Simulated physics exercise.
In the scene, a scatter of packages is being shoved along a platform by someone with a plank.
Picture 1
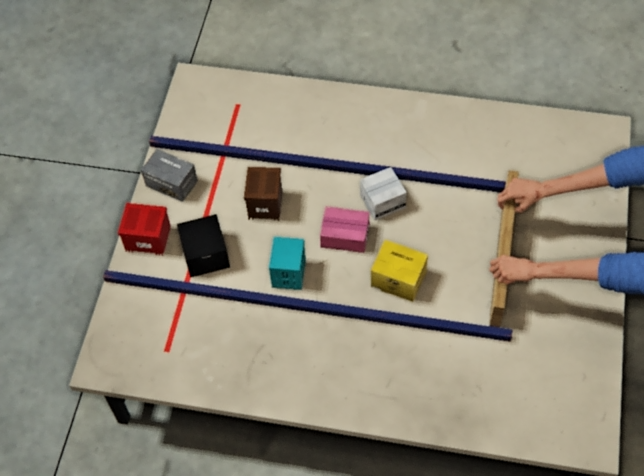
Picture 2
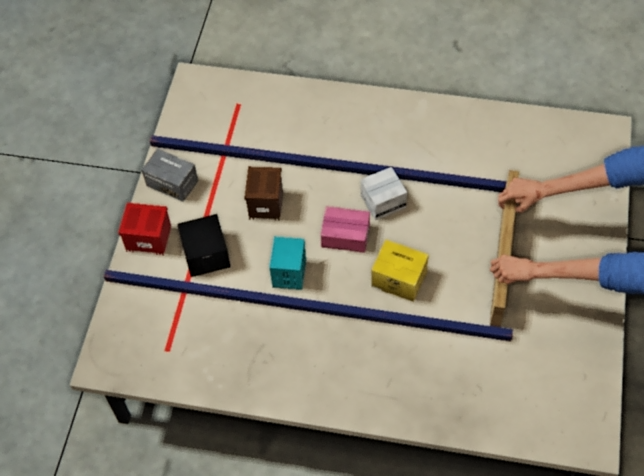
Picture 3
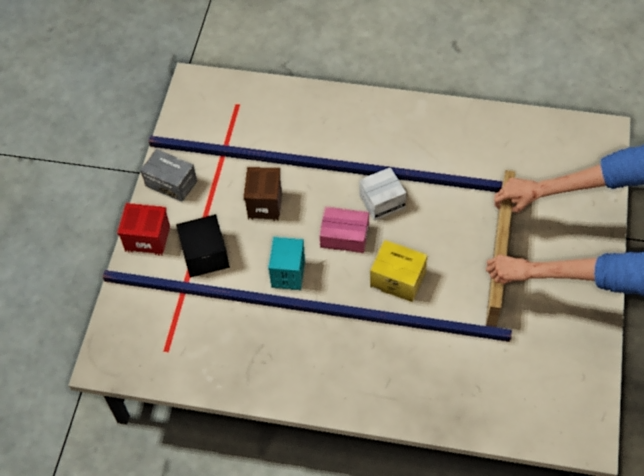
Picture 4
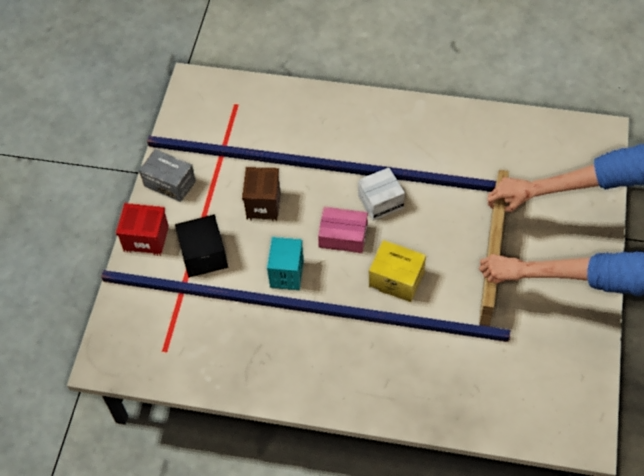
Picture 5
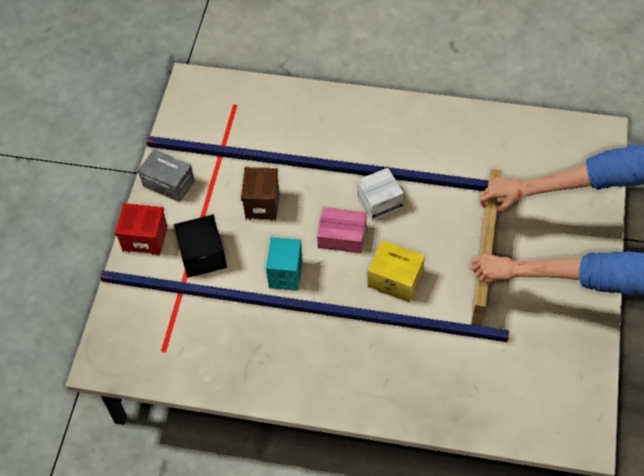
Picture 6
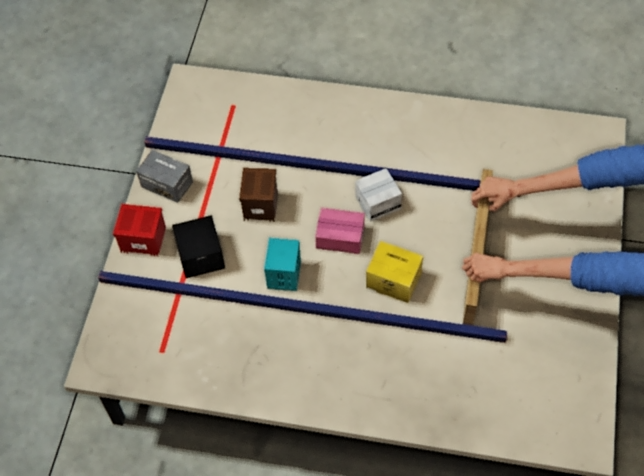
Two hands slide a wooden plank slowly left along a table toward scattered colourful boxes.
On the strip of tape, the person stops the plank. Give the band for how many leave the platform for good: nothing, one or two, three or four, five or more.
Band: Three or four.
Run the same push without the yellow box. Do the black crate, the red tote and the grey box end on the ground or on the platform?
Result - black crate: Remains in place; red tote: Drops; grey box: Drops.
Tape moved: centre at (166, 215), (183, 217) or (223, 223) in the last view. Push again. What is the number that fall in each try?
The counts come to 5, then 3, then 1.
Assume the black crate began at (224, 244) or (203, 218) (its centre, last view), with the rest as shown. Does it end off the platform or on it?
For the black crate: It comes off, then it keeps its place.
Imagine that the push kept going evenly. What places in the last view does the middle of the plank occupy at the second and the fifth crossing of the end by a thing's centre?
Its middle is near (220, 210) and then near (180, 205).
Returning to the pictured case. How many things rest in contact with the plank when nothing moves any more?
Number in contact with it: 3.
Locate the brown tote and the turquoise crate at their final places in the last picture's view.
You'll find the brown tote at roughly (152, 173) and the turquoise crate at roughly (128, 243).
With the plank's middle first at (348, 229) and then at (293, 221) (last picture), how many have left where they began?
In order, the tallies are 4 and 6.
Soon after, none off yet; red tote at rest near (141, 230); grey box at rest near (165, 176); black crate at rest near (199, 247).
After that, none off yet; red tote at rest near (141, 230); grey box at rest near (165, 176); black crate displaced a little near (185, 243).
In the end, the number that fall off is three or four; gone, black crate, grey box and red tote.
